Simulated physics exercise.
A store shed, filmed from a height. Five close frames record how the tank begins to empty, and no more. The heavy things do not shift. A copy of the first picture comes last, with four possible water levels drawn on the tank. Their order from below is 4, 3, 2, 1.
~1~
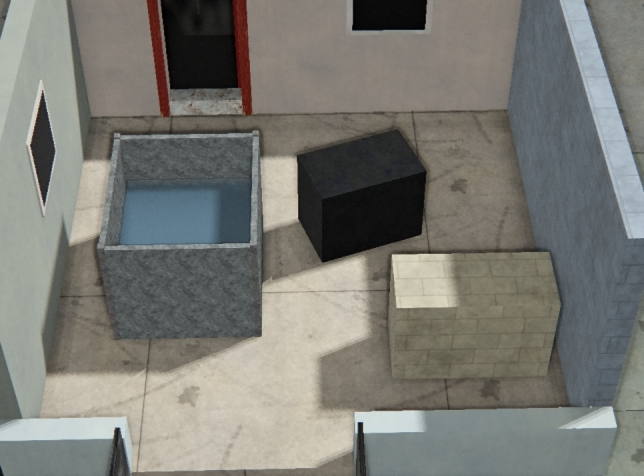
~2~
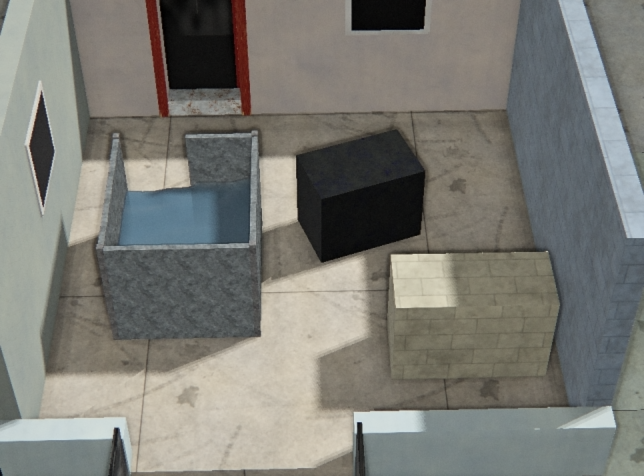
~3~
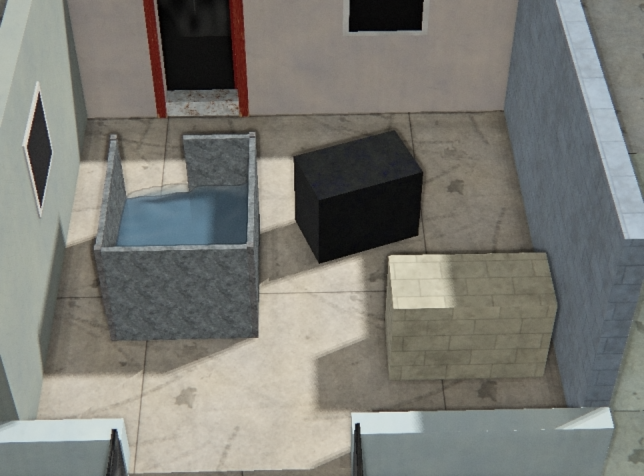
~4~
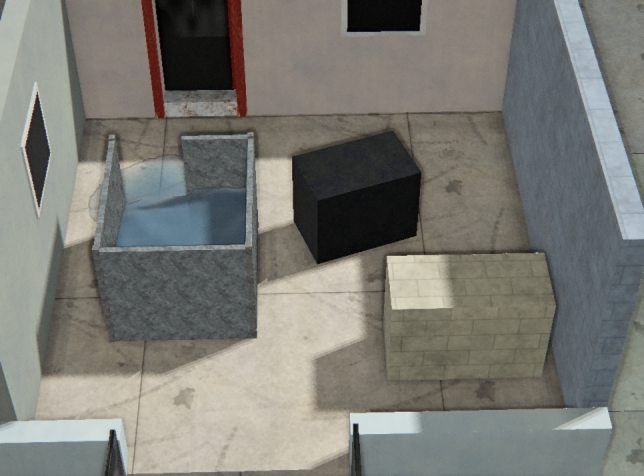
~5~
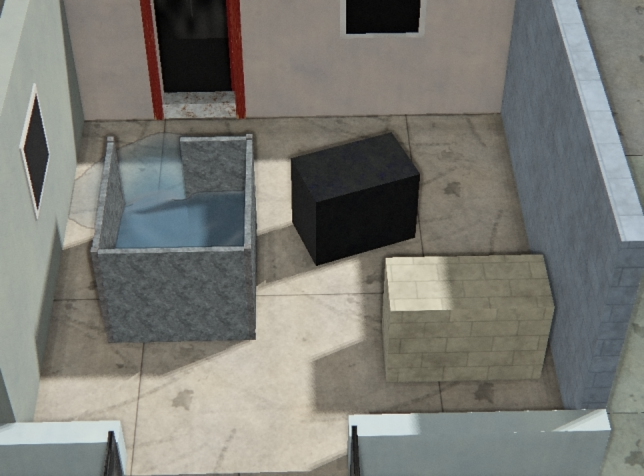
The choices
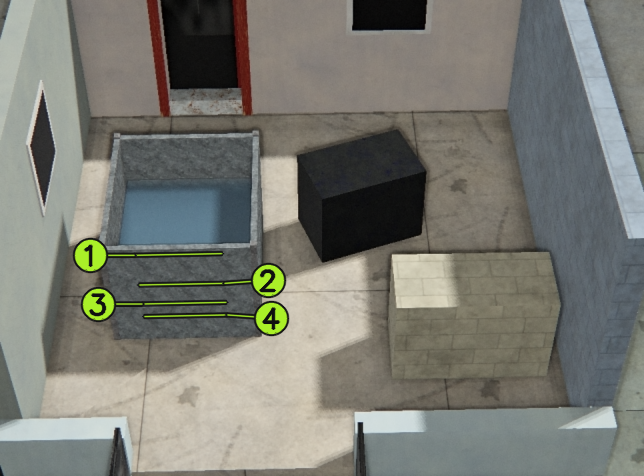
To begin with, water lies still in a grey stone tank in a walled yard, beside a black box and a pale block. A gap opens in the tank's back wall, then the water surface tilts and ripples, and a thin sheet of it pours out through the opening onto the ground behind.
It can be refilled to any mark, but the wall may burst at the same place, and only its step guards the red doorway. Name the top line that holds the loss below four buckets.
It is 3.
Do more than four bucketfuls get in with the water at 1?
Yes.
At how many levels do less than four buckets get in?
Two.
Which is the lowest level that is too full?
2 it is.
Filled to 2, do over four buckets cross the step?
Yes, it does.
In lime, 1 at (178, 254); 2 at (181, 284); 3 at (184, 303); 4 at (185, 315); from the bottom up 4, 3, 2, 1.
With 1, dozens of bucketfuls pour in.
With 2, about 9 bucketfuls get in.
With 3, a splash gets over, under a bucket.
With 4, nothing gets over.
